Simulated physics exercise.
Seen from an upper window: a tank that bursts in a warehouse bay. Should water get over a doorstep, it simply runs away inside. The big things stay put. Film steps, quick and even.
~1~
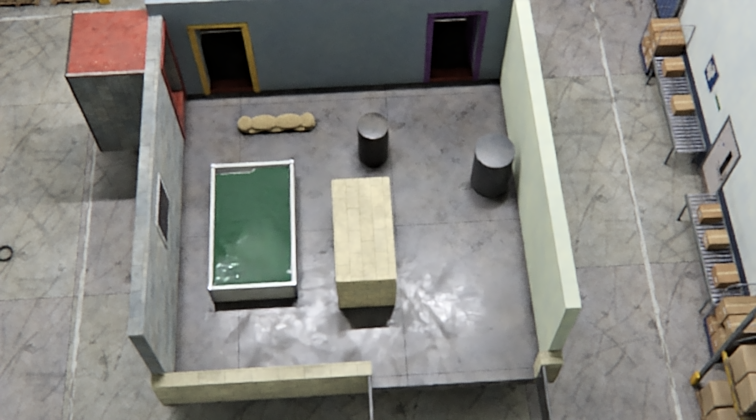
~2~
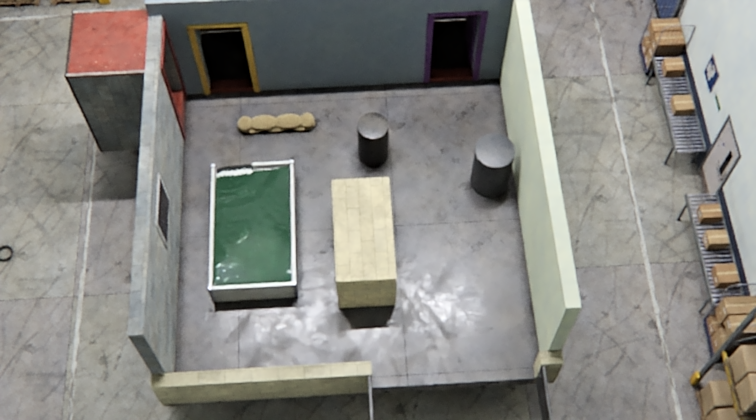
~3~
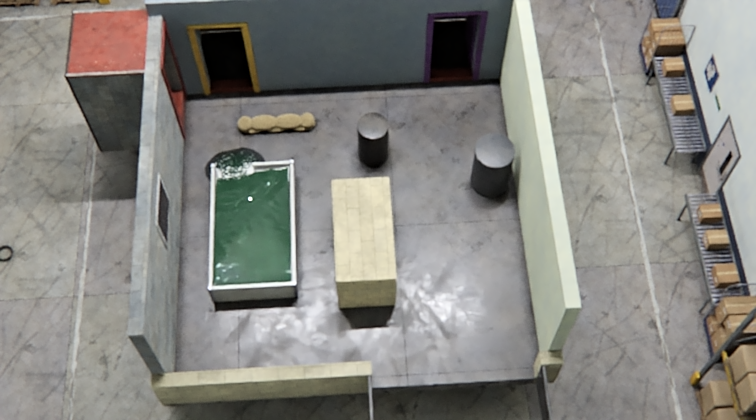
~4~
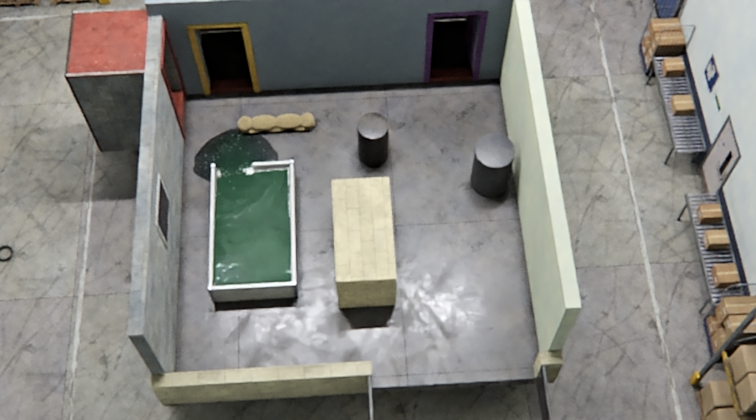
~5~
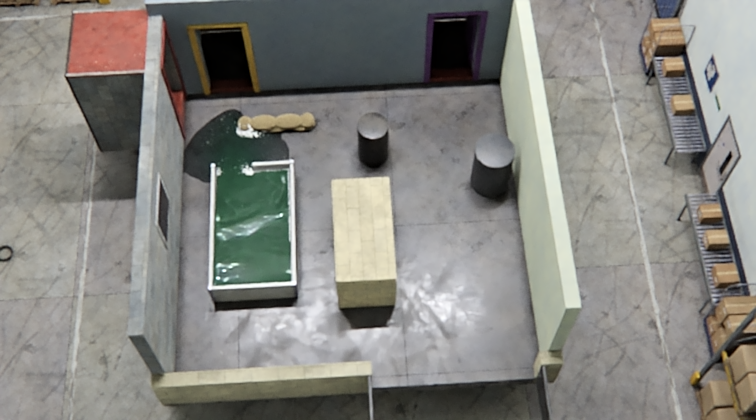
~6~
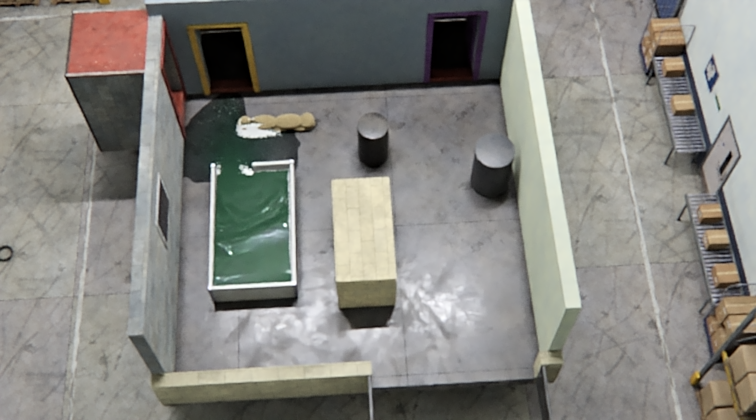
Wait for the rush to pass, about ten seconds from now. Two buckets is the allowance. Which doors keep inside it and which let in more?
Here is how it goes: The purple door keeps inside it; the yellow door lets in more; the red door keeps inside it.
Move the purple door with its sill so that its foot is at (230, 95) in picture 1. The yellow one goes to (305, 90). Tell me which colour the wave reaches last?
It would be the yellow one.
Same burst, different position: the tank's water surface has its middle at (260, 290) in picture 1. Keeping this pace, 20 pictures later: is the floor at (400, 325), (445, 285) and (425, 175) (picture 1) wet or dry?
Spared, spared, spared.
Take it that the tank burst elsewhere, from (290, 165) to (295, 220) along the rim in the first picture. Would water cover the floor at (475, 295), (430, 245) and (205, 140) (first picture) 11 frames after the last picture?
Going through them one by one, I'd say high and dry, then high and dry, then high and dry.
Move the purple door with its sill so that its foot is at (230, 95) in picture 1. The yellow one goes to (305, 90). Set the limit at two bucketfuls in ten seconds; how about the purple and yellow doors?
Purple door tops the mark, yellow door falls short.
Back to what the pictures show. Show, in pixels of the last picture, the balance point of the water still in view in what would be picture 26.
Centre of the water: Near (258, 190).
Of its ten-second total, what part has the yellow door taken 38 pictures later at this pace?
Some 95 per cent.
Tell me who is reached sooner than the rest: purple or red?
Result: The red door.
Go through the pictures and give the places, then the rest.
The first picture shows the tank at (253, 225) is whole and still.
In the second picture, water pours out on the tank's far side and has run to a hidden place.
In the third picture, the front is at (247, 152), out from the gap on the tank's far side.
In the fourth picture, water pours out on the tank's far side and has run to (232, 133).
In the fifth picture, the front is at (230, 113), out from the gap on the tank's far side.
In the sixth picture, the front is at (227, 97), out from the gap on the tank's far side.
A moment on, water covers 10 % of the floor; the purple door not reached, the yellow door under two buckets in, the red door wet at the sill, nothing in.
Next, water covers 20 % of the floor; the purple door not reached, the yellow door over two buckets in, the red door wet at the sill, nothing in.
Then, water covers 30 % of the floor; the purple door not reached, the yellow door over two buckets in, the red door wet at the sill, nothing in.
Later, water covers 50 % of the floor; the purple door wet at the sill, nothing in, the yellow door far over two buckets in, the red door wet at the sill, nothing in.
In the end, water covers 80 % of the floor; the purple door wet at the sill, nothing in, the yellow door far over two buckets in, the red door wet at the sill, nothing in.
